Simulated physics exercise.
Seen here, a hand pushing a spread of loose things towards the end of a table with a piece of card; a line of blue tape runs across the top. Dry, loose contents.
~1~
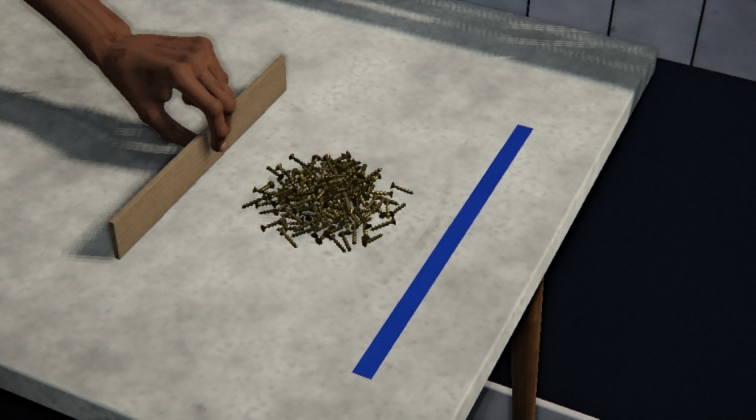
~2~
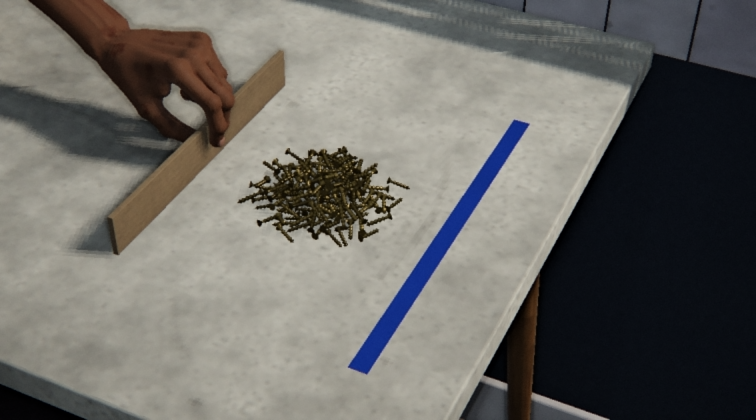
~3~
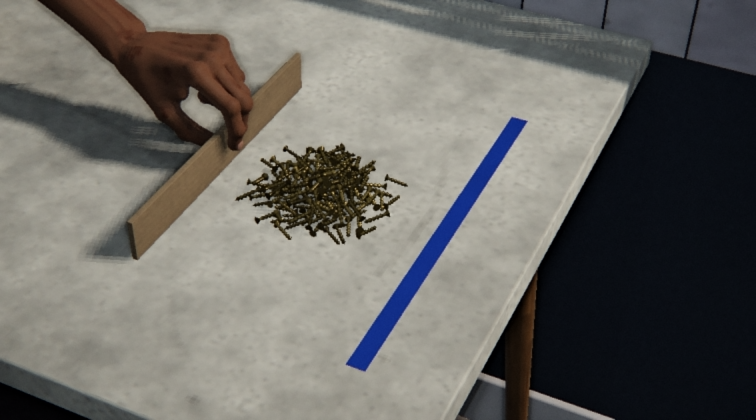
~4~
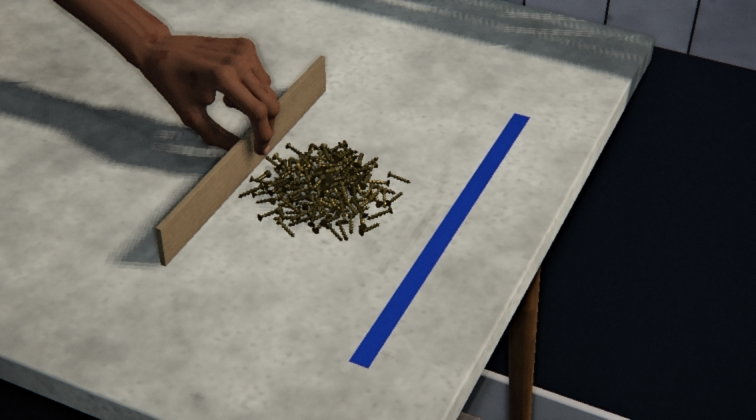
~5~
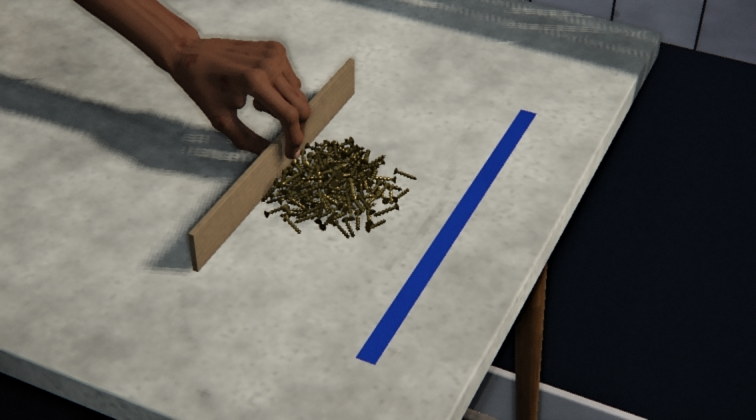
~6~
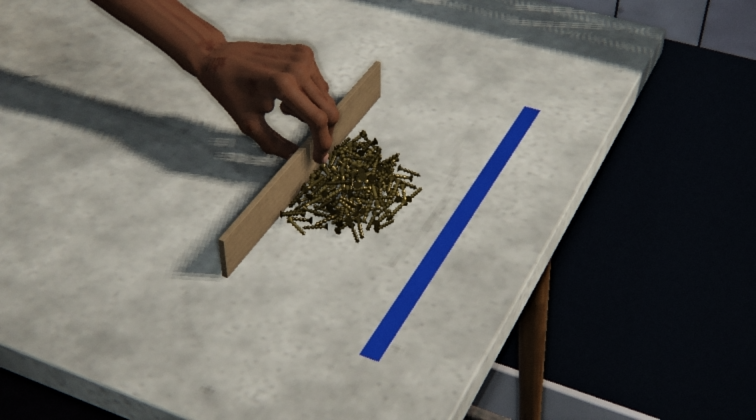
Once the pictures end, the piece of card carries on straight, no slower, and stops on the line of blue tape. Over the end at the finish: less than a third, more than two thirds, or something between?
Looks like the floor receives under one third.
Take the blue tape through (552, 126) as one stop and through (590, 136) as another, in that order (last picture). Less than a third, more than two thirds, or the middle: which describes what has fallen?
For the first place it's one to two thirds, and for the second it's beyond two thirds.
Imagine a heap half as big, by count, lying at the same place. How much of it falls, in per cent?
Roughly 0 per cent.
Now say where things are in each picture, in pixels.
Piece of card (127, 227), at rest; blue tape (519, 136), about a palm's width from the edge; edge at (537, 269); the heap (323, 201), brass screws, in the first picture.
Piece of card (126, 222), in the second picture.
Piece of card (145, 227); the heap (318, 194), in the third picture.
Piece of card (173, 233), in the fourth picture.
Piece of card (205, 238); the heap (329, 181), about a tenth pushed along, in the fifth picture.
Piece of card (235, 244); blue tape (526, 118); edge at (544, 251); the heap (350, 184), almost all pushed along, in the sixth picture.
Just after the last frame, piece of card still moving, near (389, 166); heap all on the table, its front near (467, 232).
A moment on, piece of card stopped at the blue tape; heap just a few over the edge.
Further on, piece of card stopped at the blue tape; heap about a tenth over the edge.
When it is over, piece of card stopped at the blue tape; heap about a tenth over the edge.
